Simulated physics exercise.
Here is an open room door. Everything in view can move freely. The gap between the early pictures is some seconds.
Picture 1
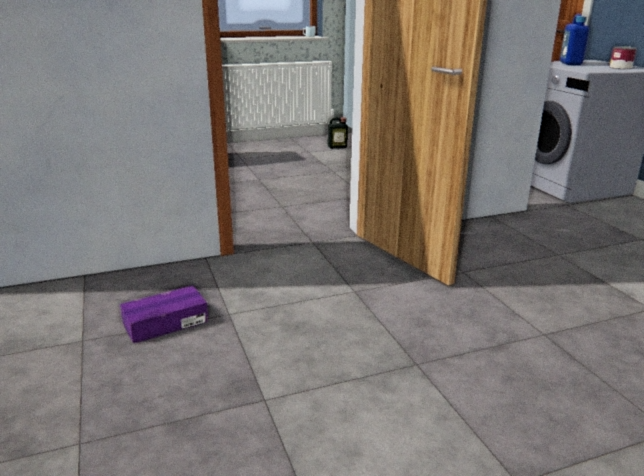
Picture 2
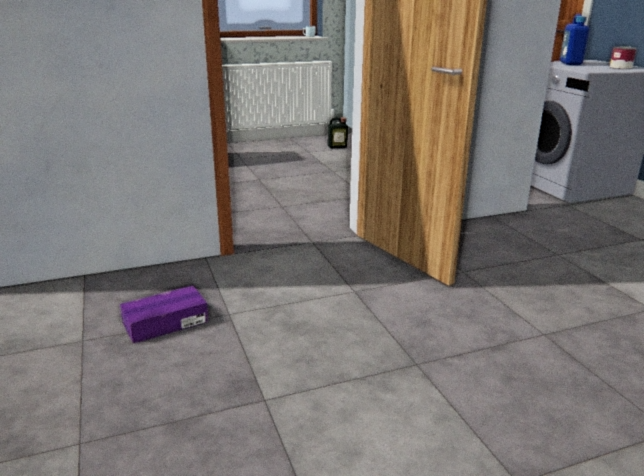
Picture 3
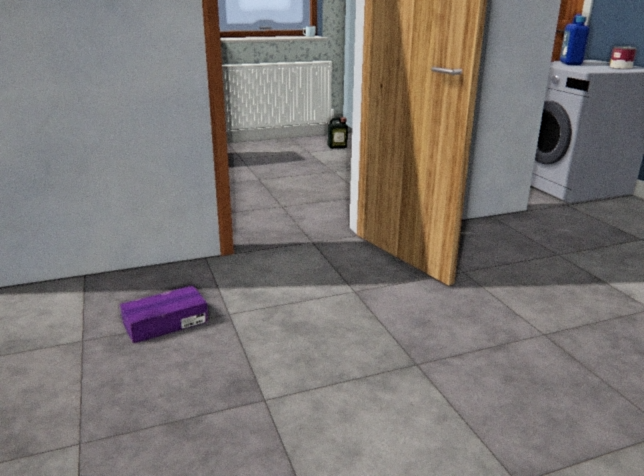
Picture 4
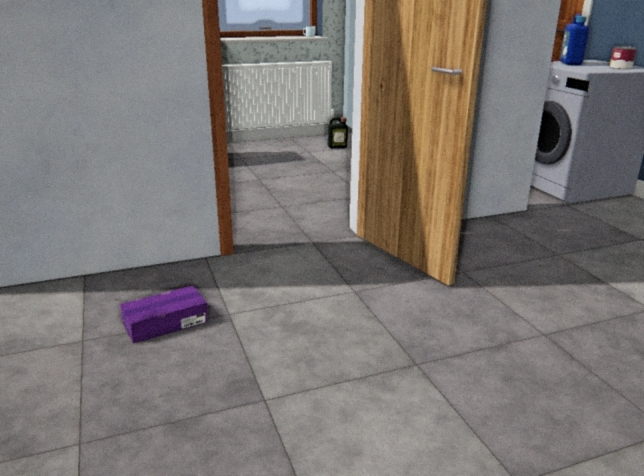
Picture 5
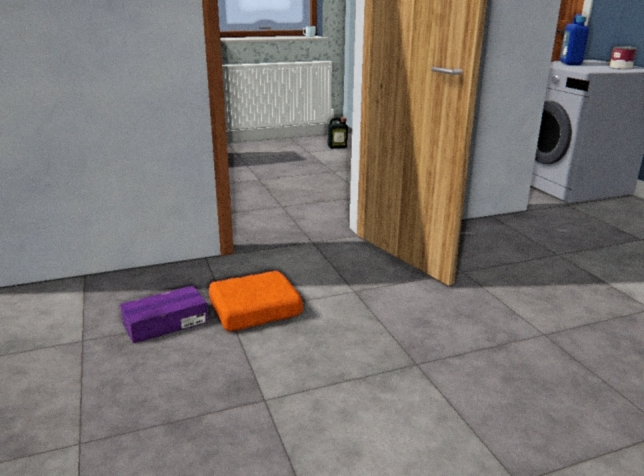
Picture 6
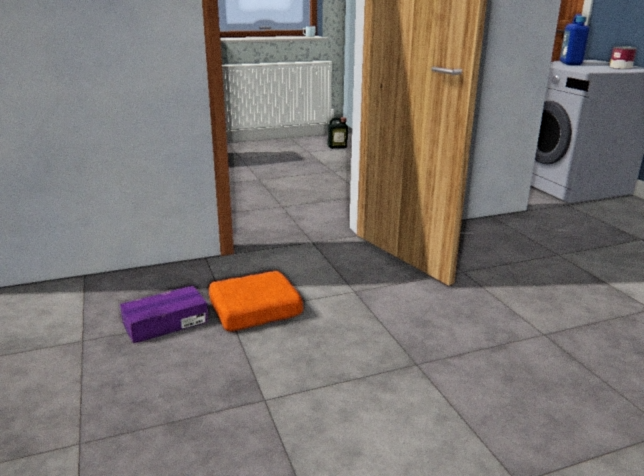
In a room with a grey tiled floor, a purple box lay near a wide-open wooden door that stayed still, and later an orange cushion appeared on the floor just right of the box.
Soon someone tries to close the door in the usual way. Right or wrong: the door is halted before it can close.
Wrong, it closes fully.
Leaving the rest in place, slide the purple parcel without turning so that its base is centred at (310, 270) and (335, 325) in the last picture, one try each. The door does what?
Try one: Gets held up; try two: Swings all the way.
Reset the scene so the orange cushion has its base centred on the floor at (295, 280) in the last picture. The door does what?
Well, then the door stays ajar.
Then, 1.20 s past the last view, door 72° open.
Then, 2.20 s past the last view, door 36° open.
Finally, door 0° open; both still in place. Final places as the last picture's camera would see them, orange cushion near (255, 299).
